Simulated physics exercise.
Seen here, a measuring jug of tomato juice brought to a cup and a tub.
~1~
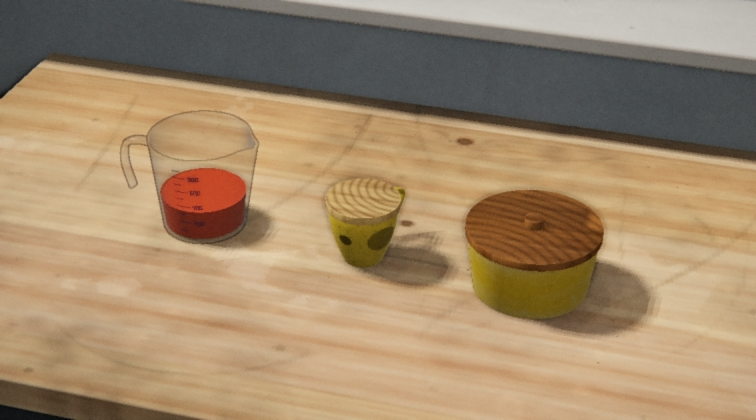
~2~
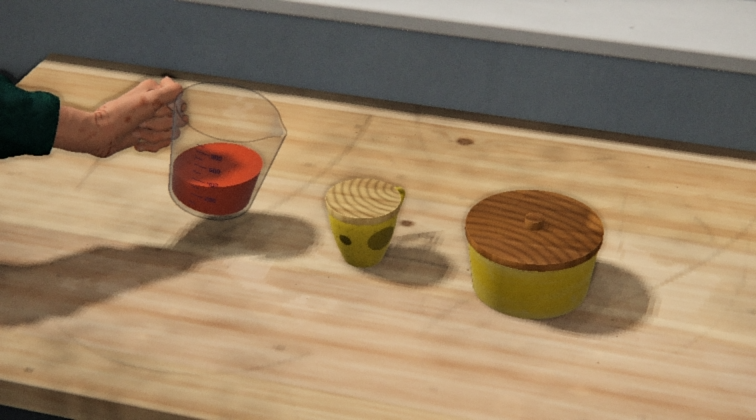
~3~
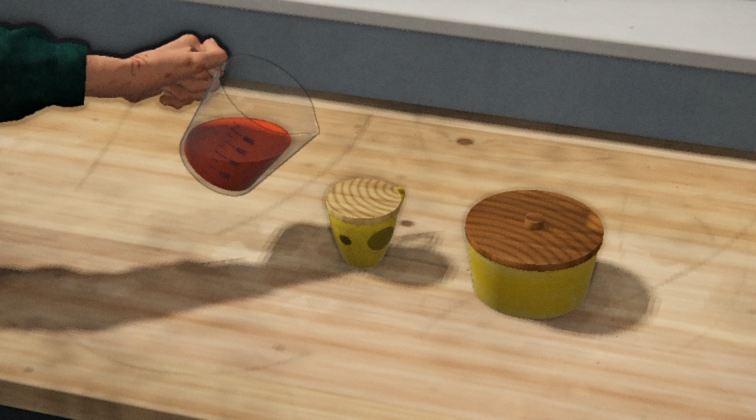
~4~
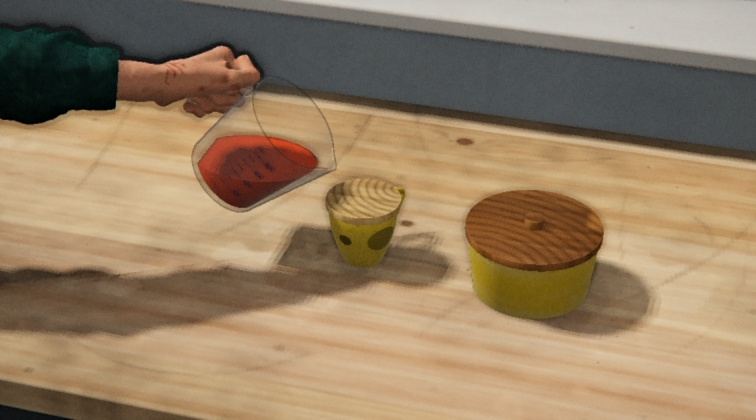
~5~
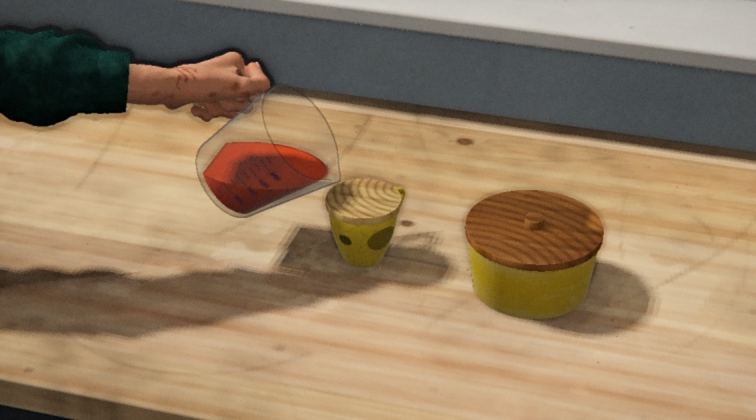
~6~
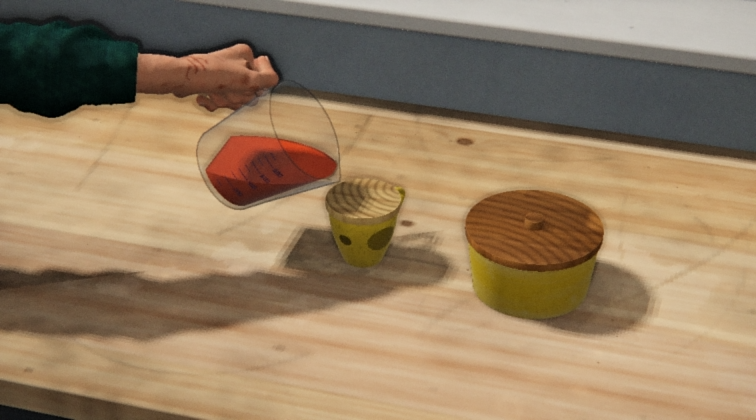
Hand lifting a clear measuring jug of red liquid, moving it right and tilting it beside a lidded yellow cup and tub.
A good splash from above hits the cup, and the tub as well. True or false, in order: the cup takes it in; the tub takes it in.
Cup: False. Tub: False.
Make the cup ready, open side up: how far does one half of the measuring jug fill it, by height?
About 75 percent of its height.
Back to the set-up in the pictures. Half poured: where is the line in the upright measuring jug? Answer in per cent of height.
The level stands at around 15 per cent of the height.
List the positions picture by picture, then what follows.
In the first picture, all stand on the top; measuring jug (202, 176) about a third full; cup (363, 234) with its lid on; tub (532, 260) with its lid on.
In the second picture, the hand lifts the measuring jug; measuring jug about a third full, surface at (216, 165); cup (363, 234) with its lid on.
In the third picture, tilting; measuring jug (244, 128) tipped 35° with all of its load; tub (532, 260) with its lid on.
In the fourth picture, no stream yet; measuring jug (261, 148) tipped 45° with all of its load; cup (363, 234) with its lid on.
In the fifth picture, still nothing leaves it; measuring jug (265, 155) tipped 50° with all of its load; tub (532, 260) with its lid on.
In the sixth picture, on the point of pouring; measuring jug (267, 149) tipped 55° with all of its load; cup (363, 234) with its lid on; tub (532, 260) with its lid on.
Soon after, it hits the lid of the cup and runs off.
Later, it hits the lid of the tub and runs off.
In the end, the cup is empty, in a puddle; the tub is empty, in a puddle.
